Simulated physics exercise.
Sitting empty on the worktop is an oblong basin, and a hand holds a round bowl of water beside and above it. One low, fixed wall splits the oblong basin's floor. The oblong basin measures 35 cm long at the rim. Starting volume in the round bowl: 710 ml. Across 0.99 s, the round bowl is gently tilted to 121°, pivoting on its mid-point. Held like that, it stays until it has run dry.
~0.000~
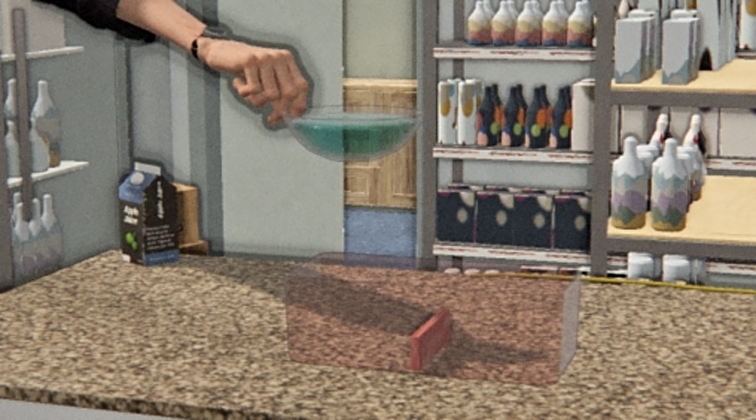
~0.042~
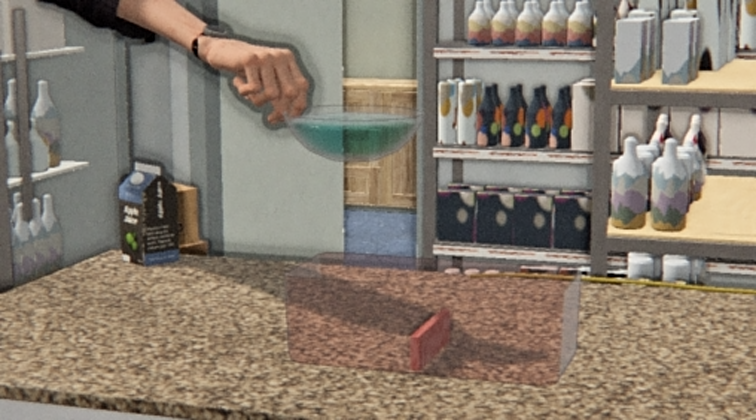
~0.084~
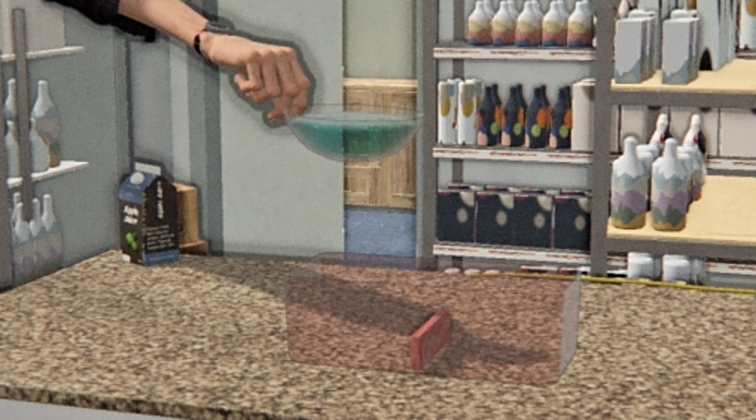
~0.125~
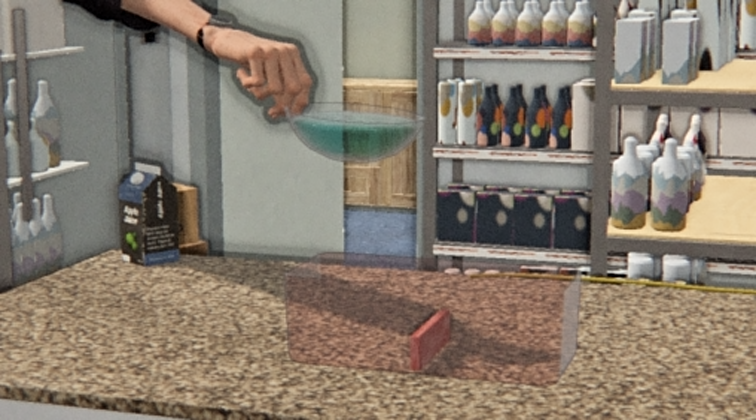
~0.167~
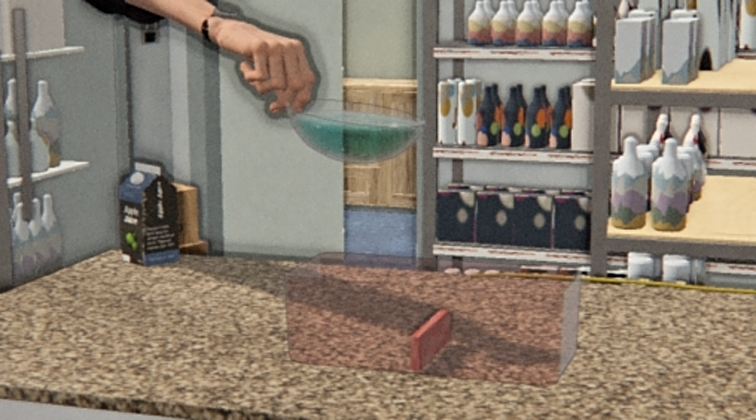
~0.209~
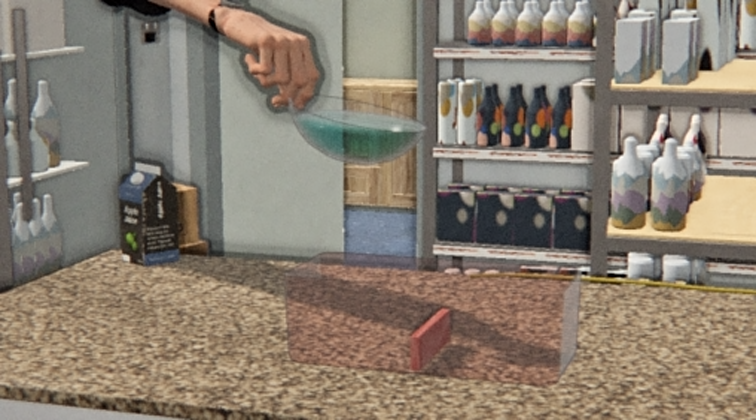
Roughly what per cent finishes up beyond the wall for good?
Roughly 79 per cent.
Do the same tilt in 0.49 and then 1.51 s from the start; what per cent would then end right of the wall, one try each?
60 and 85 %.
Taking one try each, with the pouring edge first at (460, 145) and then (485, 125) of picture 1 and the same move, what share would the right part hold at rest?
I'd expect close to 85 per cent and then close to 80 per cent.
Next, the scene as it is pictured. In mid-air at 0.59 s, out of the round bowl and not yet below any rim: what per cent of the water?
About 50 per cent.
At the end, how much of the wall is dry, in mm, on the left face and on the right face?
I'd say some 38 mm on the left and some 22 mm on the right.
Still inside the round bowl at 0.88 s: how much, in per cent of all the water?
I'd say some 0 per cent remains.
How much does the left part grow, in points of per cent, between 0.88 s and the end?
Near 1 percent, more or less.
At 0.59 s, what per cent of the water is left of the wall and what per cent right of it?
Around 0 on the left side and 40 on the right side.
After 0.59 s the tilt is 79° and 9 per cent is still to pour, 0 is left of the wall and 41 right of it.
After 0.88 s the tilt is 117° and 0 per cent is still to pour, 18 is left of the wall and 79 right of it.
After 1.17 s the tilt is 121° and 0 per cent is still to pour, 19 is left of the wall and 79 right of it.
After 1.49 s the tilt is 121° and 0 per cent is still to pour, 19 is left of the wall and 79 right of it.
In the end 19 per cent lies left of the wall, 79 right of it and 2 outside.
